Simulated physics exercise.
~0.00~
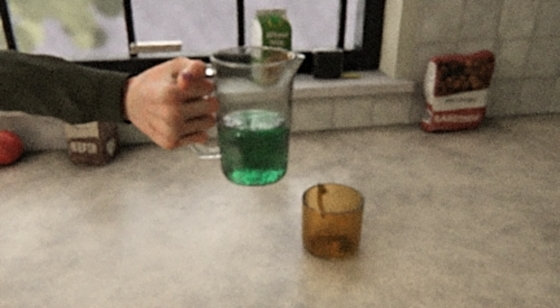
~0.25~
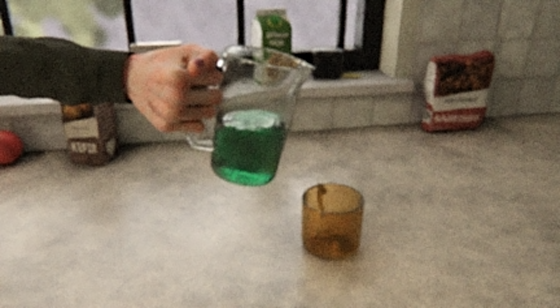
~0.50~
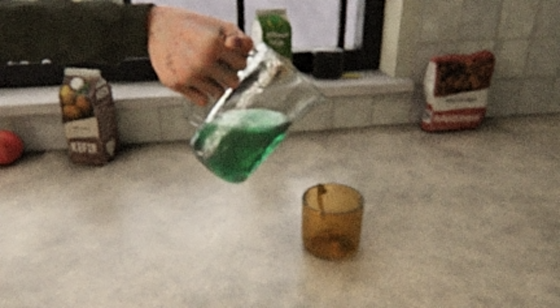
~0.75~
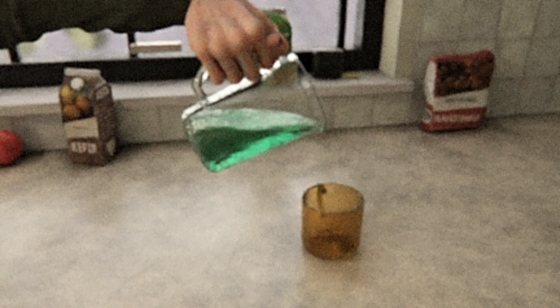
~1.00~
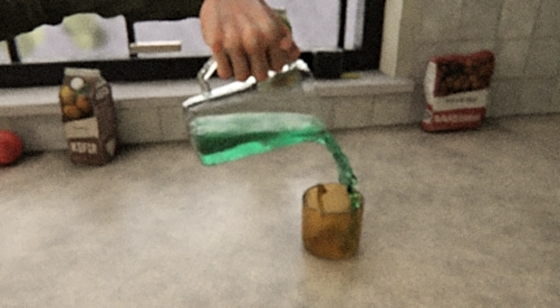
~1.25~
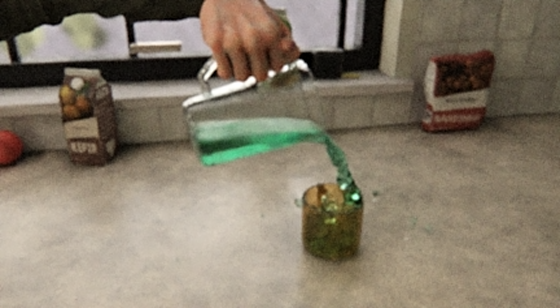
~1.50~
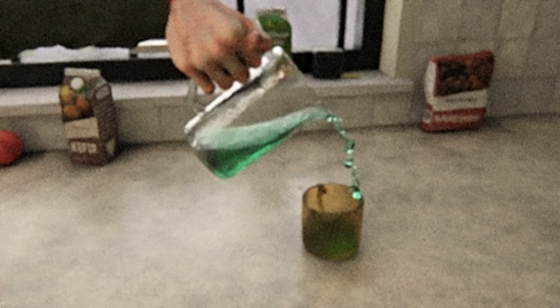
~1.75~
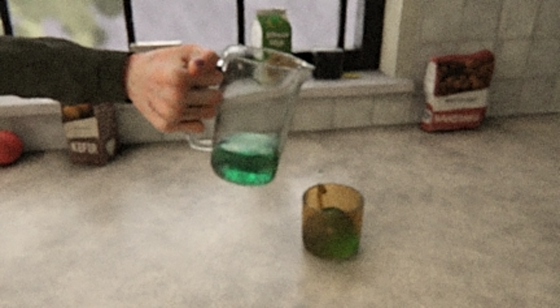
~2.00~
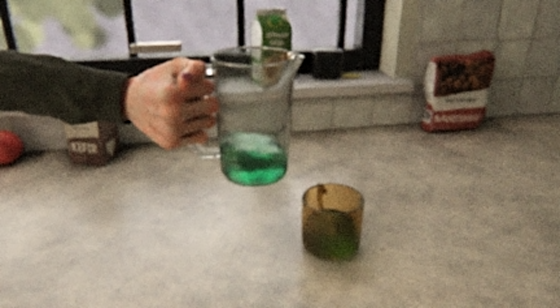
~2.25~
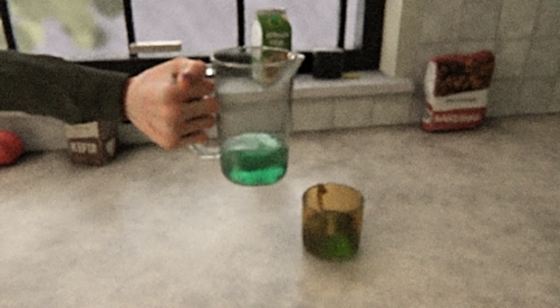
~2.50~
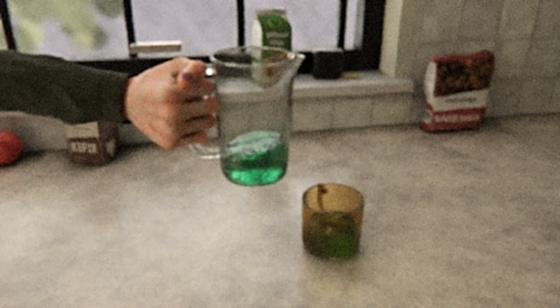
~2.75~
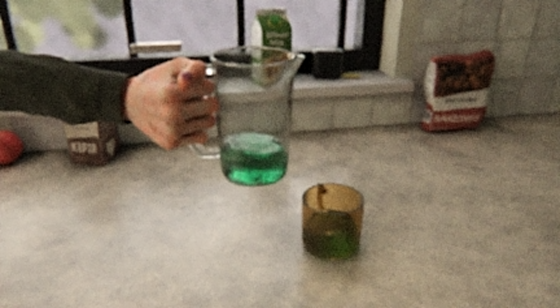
A hand tipped a glass jug of green liquid to the right over an empty amber cup on a counter, pouring some in with a few splashes, then brought it upright again and held it still, leaving liquid in both the jug and the cup.
